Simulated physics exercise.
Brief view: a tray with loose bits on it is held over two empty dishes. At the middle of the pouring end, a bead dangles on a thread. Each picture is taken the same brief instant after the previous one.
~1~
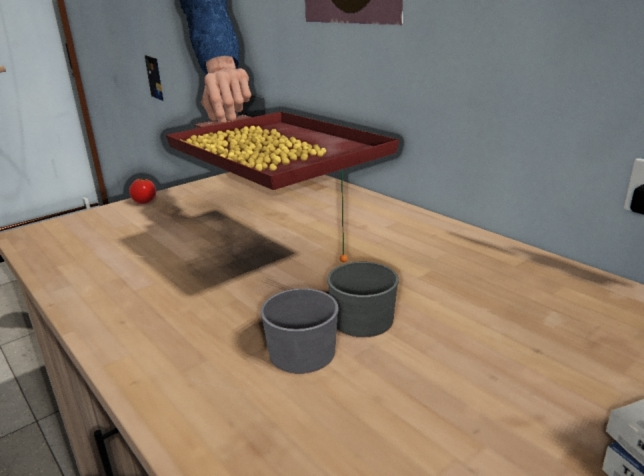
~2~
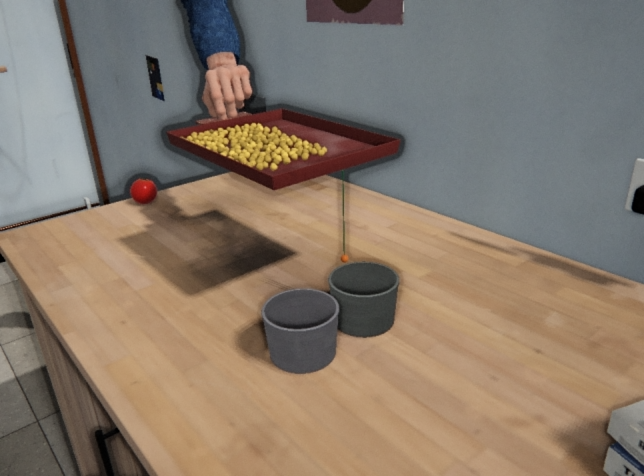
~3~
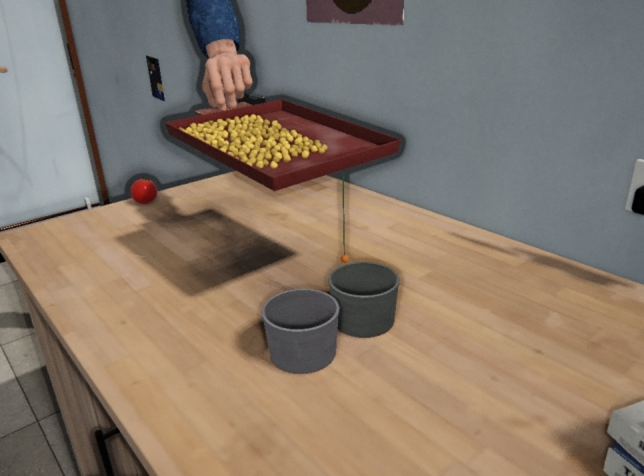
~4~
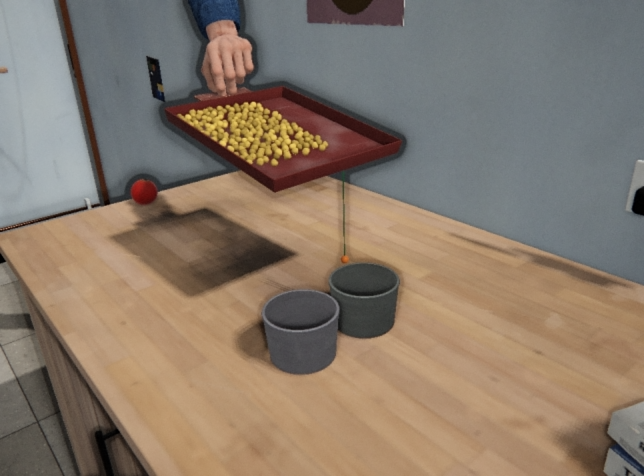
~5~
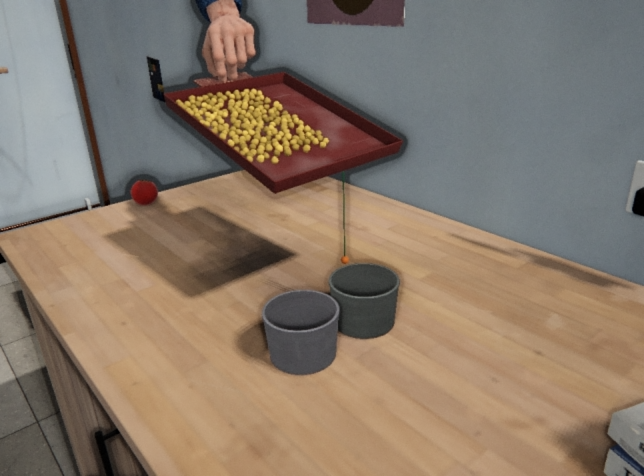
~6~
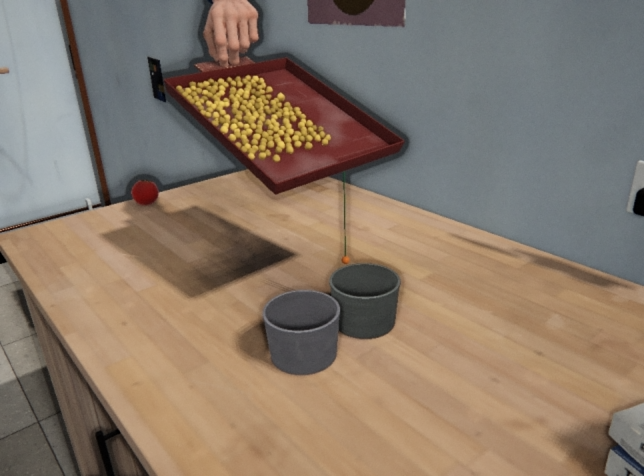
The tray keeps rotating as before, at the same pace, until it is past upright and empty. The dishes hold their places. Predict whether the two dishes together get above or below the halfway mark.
Above.
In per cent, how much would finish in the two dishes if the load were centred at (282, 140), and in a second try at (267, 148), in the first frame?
In order, 50 % then 60 %.
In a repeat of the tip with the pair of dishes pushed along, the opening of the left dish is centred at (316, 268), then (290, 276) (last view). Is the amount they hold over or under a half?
Short of half, then Short of half.
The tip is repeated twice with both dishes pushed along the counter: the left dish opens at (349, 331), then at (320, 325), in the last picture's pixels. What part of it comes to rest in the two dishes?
It would be roughly 20 per cent, followed by roughly 60 per cent.
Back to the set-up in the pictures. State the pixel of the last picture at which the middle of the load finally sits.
The centre comes to rest near (340, 338).
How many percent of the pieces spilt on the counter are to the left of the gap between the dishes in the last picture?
About 10 %.
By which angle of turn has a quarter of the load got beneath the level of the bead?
That happens at close to 85 degrees.
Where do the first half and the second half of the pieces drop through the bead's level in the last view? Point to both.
Around (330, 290), followed by around (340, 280).
Shortly afterwards, tray tipped steeply; the bulk on the tray; only a few in the right dish; a little in the air.
Next, tray tipped past a quarter turn; near two thirds on the tray; a little in the left dish; a little in the right dish; a little outside both; only a few in the air.
Some moments later, tray tipped past a quarter turn; near a third in the left dish; near a quarter in the right dish; near a third outside both.
In the end, tray tipped past a quarter turn; near a third in the left dish; near a quarter in the right dish; near a third outside both.
